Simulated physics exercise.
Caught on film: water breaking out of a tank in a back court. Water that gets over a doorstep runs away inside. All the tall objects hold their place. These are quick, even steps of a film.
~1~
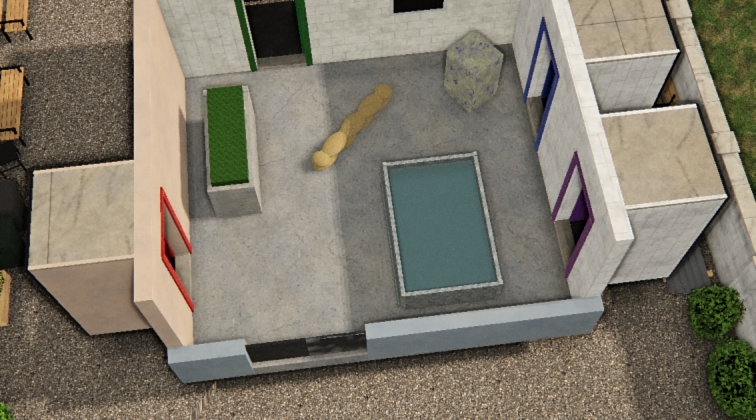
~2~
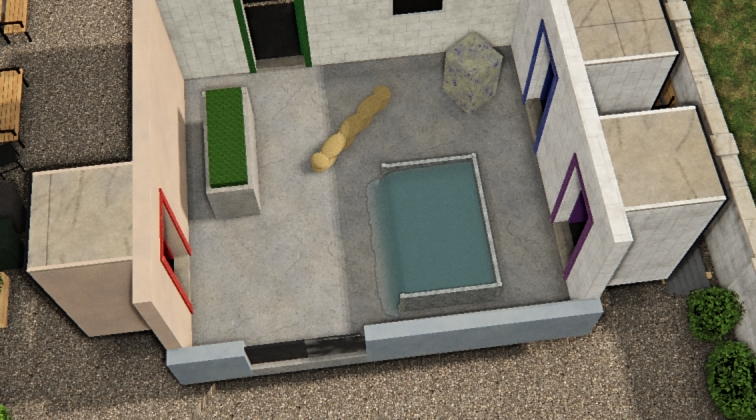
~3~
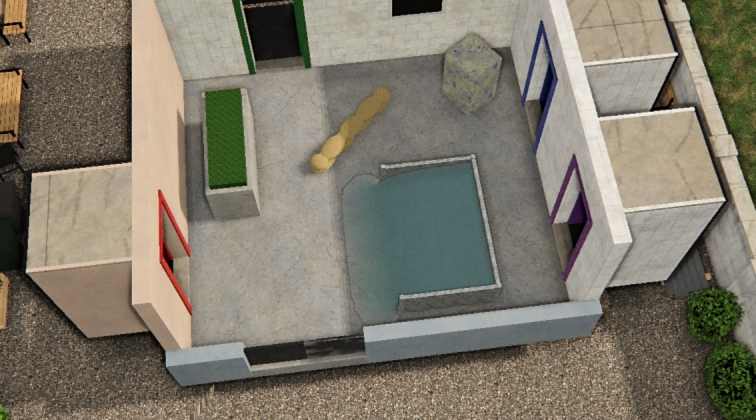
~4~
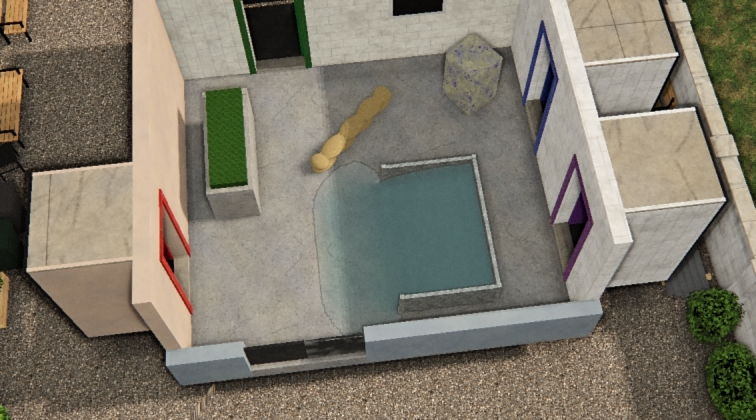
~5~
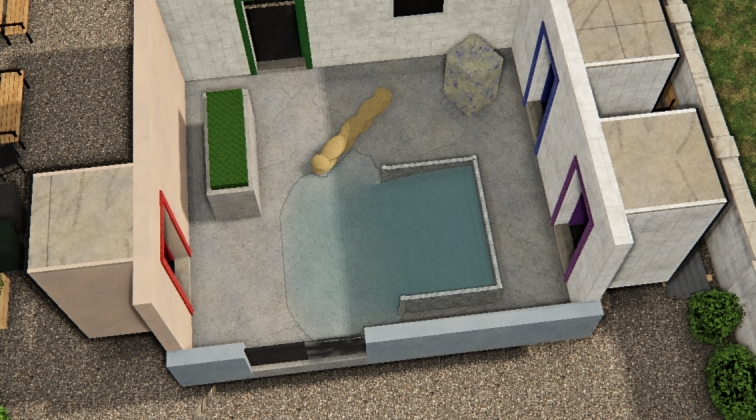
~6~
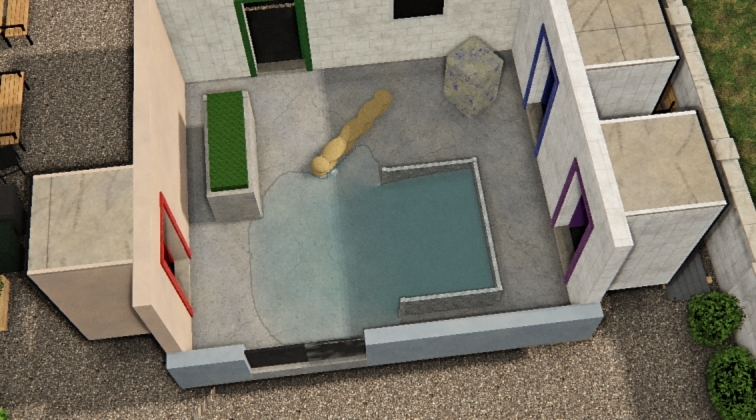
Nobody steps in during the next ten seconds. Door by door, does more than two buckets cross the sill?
The blue door stays under that; the purple door stays under that; the red door takes more than that; the green door takes more than that.
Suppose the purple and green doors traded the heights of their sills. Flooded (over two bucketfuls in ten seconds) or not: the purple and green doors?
My reading: Purple door keeps below it; green door stays under.
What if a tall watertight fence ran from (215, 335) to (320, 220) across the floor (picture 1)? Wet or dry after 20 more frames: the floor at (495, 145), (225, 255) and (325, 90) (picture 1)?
In that order: Clear, under water, awash.
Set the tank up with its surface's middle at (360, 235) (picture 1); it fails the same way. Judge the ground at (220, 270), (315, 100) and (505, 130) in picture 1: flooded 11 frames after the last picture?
In turn: Under water, wet, dry.
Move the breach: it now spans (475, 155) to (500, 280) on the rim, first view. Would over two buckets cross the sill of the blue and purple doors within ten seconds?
Then: Blue takes less; purple floods.
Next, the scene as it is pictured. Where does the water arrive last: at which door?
That is the door marked purple.
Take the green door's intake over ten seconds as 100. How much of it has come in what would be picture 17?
I make it 0 per cent.
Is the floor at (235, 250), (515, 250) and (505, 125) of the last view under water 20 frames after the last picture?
In turn: Awash, not flooded, clear.
A moment on, water covers 40 % of the floor; the blue door not reached, the purple door not reached, the red door over two buckets in, the green door not reached.
Next, water covers 50 % of the floor; the blue door not reached, the purple door not reached, the red door far over two buckets in, the green door wet at the sill, nothing in.
Then, water covers 60 % of the floor; the blue door not reached, the purple door not reached, the red door far over two buckets in, the green door over two buckets in.
Later, water covers 70 % of the floor; the blue door not reached, the purple door not reached, the red door far over two buckets in, the green door over two buckets in.
In the end, water covers 95 % of the floor; the blue door wet at the sill, nothing in, the purple door wet at the sill, nothing in, the red door far over two buckets in, the green door over two buckets in.
